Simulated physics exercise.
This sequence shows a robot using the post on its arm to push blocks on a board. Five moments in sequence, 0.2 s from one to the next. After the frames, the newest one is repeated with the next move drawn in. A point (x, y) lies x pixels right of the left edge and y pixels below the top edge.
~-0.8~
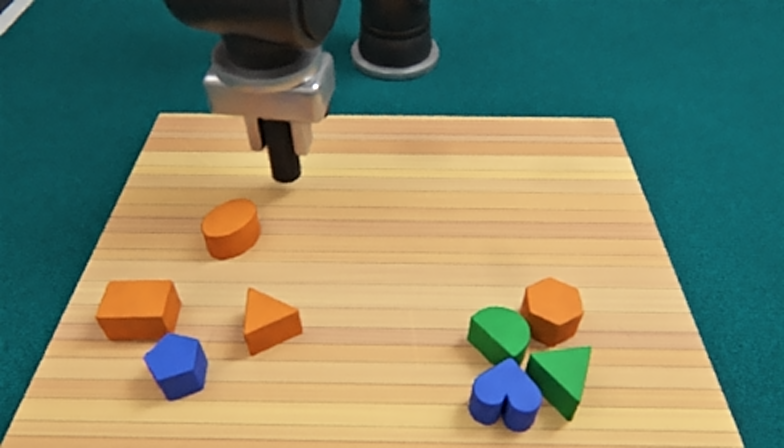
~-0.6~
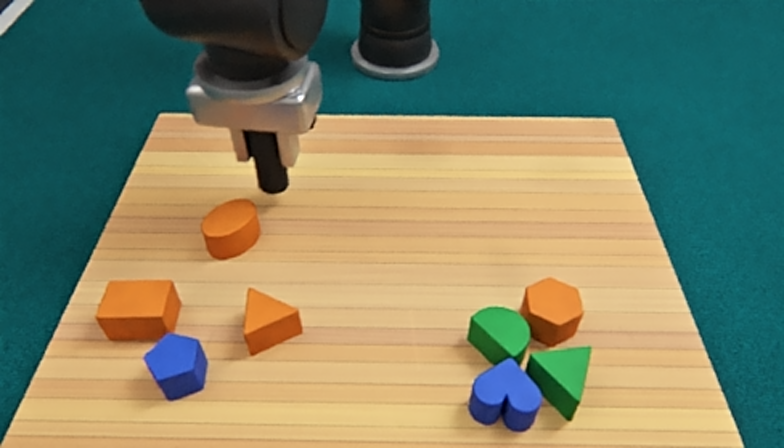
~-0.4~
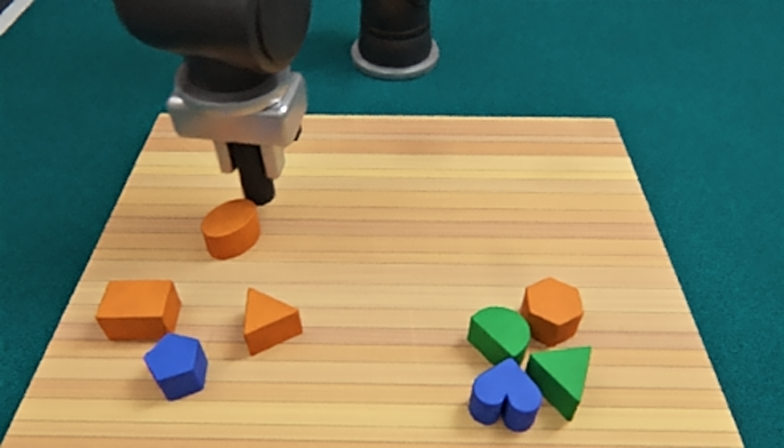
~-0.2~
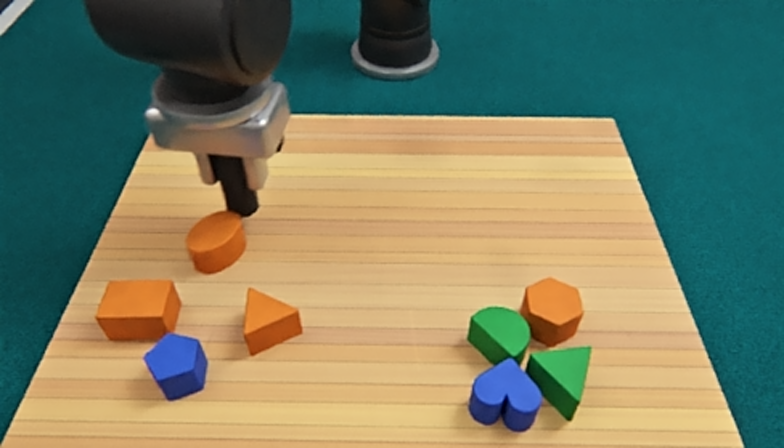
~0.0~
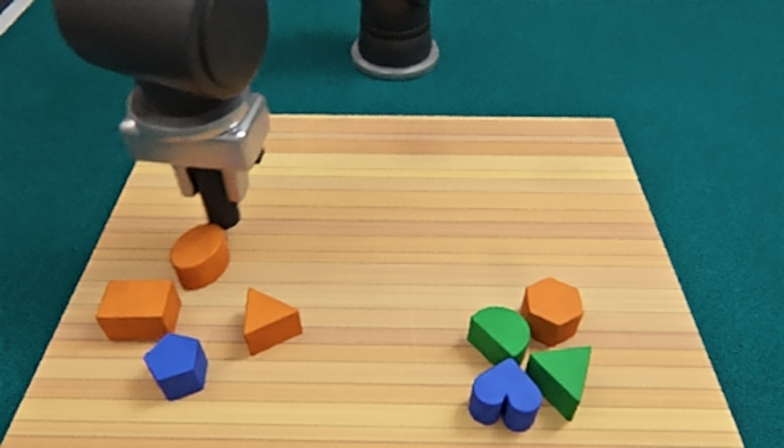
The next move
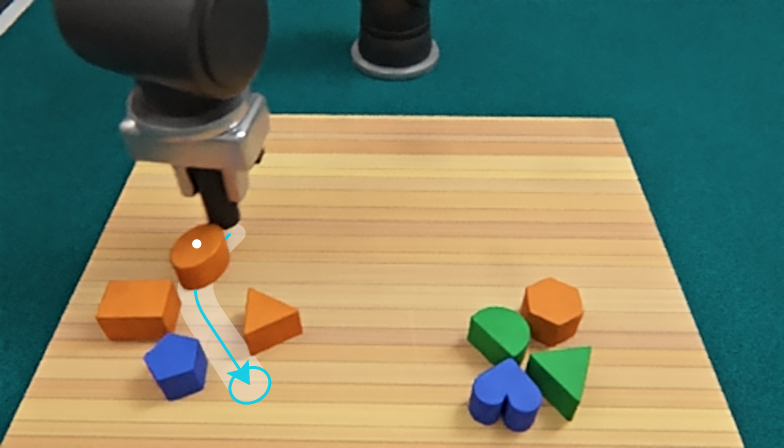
A robot arm moved down and left across a wooden board scattered with orange, blue and green blocks, then its dark post nudged the orange oval a short way toward the orange rectangular block.
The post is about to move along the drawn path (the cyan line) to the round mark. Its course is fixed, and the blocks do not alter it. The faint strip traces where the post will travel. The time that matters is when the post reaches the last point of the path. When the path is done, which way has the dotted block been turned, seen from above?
From overhead, clockwise.
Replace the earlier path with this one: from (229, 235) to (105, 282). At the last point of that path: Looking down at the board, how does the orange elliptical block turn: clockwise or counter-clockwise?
It goes round opposite to clock hands.
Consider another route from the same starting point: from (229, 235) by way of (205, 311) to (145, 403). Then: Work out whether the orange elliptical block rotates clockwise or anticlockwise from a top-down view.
It twists with the clock when seen from above.
Drawn move, from (229, 235) via (196, 282) and (215, 332), ending at (250, 385); the dot is on the orange elliptical block.
On the path given first. One third of the way, post at (190, 266); orange rectangular block at (119, 322), turned 65° clockwise; orange elliptical block at (170, 299), turned 25° anticlockwise.
Two thirds of the way, post at (210, 318); orange rectangular block at (112, 327), turned 80° clockwise; blue five-sided block at (169, 396), turned 50° anticlockwise; orange elliptical block at (166, 350), turned 20° clockwise.
At the end, post at (245, 370); orange rectangular block at (112, 327), turned 80° clockwise; blue five-sided block at (170, 402), turned 40° anticlockwise; orange elliptical block at (167, 357), turned 50° clockwise; orange triangle at (265, 312), turned 15° anticlockwise.
